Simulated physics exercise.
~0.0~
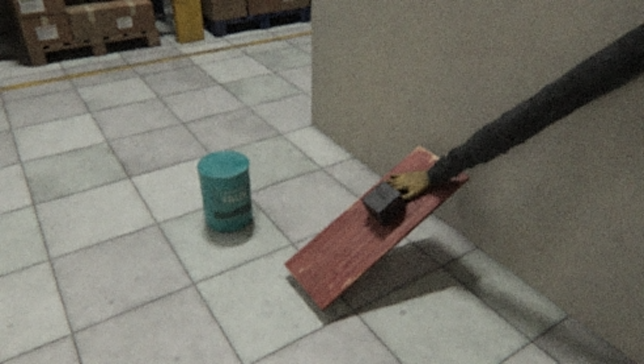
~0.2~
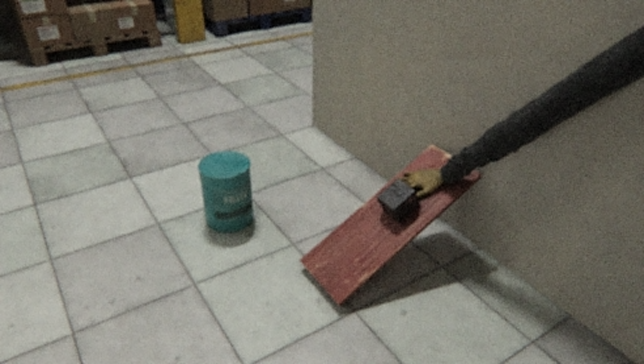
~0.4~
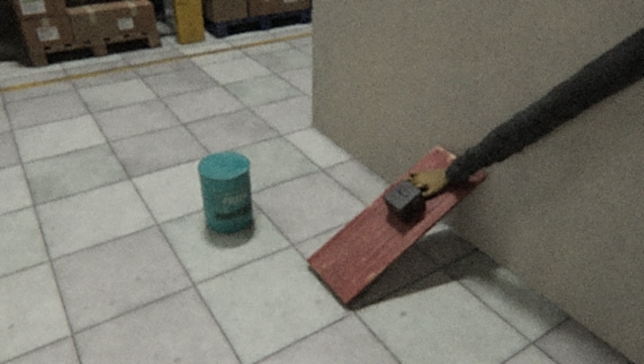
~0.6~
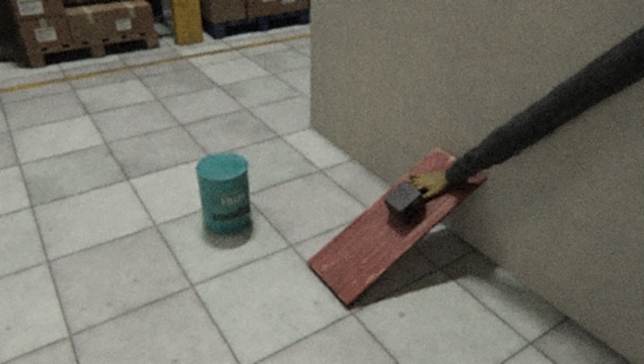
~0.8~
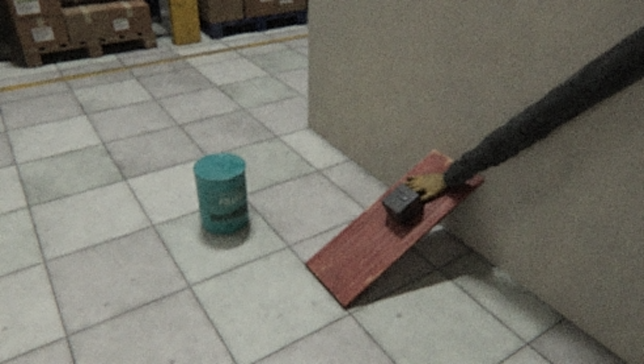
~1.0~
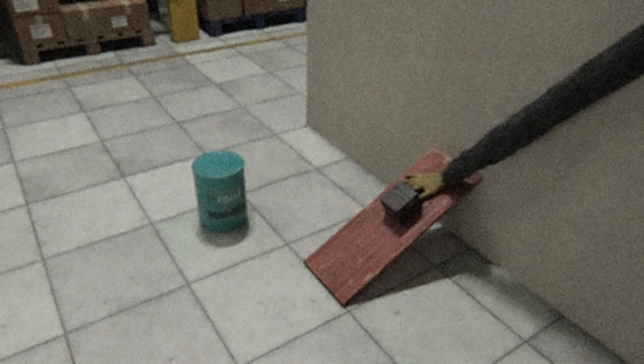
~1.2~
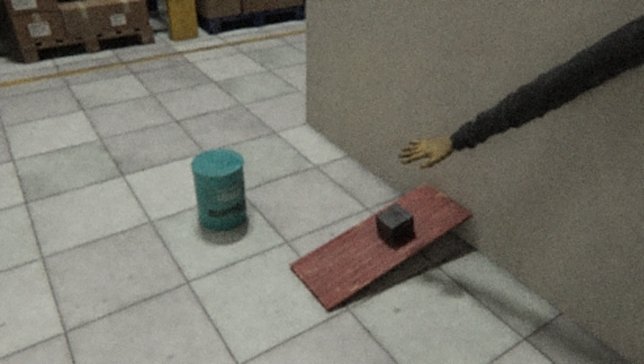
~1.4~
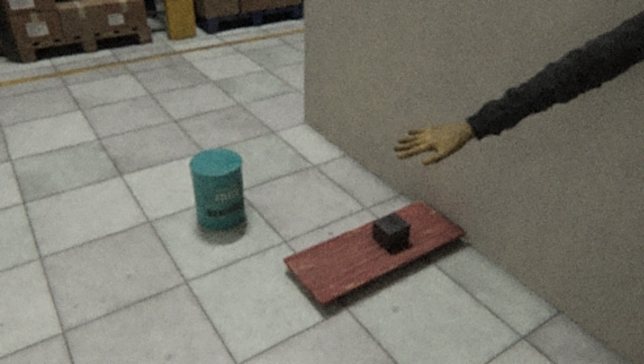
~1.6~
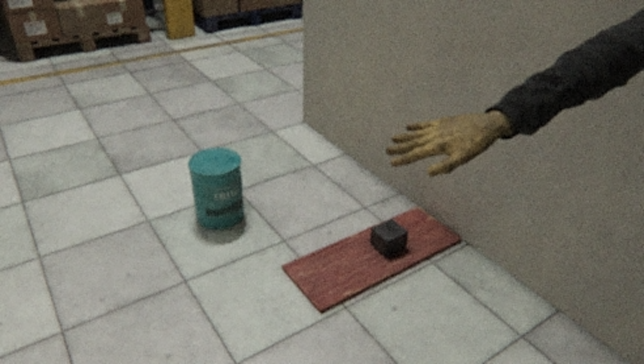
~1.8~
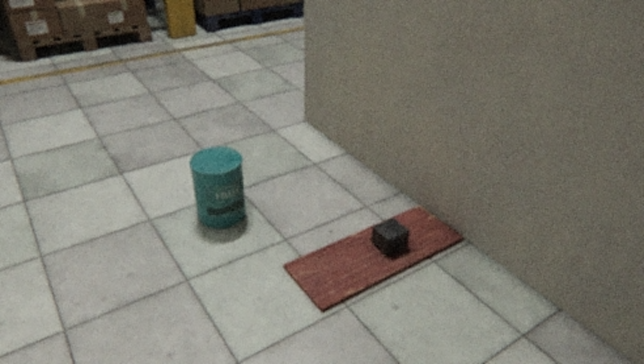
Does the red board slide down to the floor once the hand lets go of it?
Yes, the red board slides down the wall and ends up lying flat on the floor, with the dark block still on top of it.
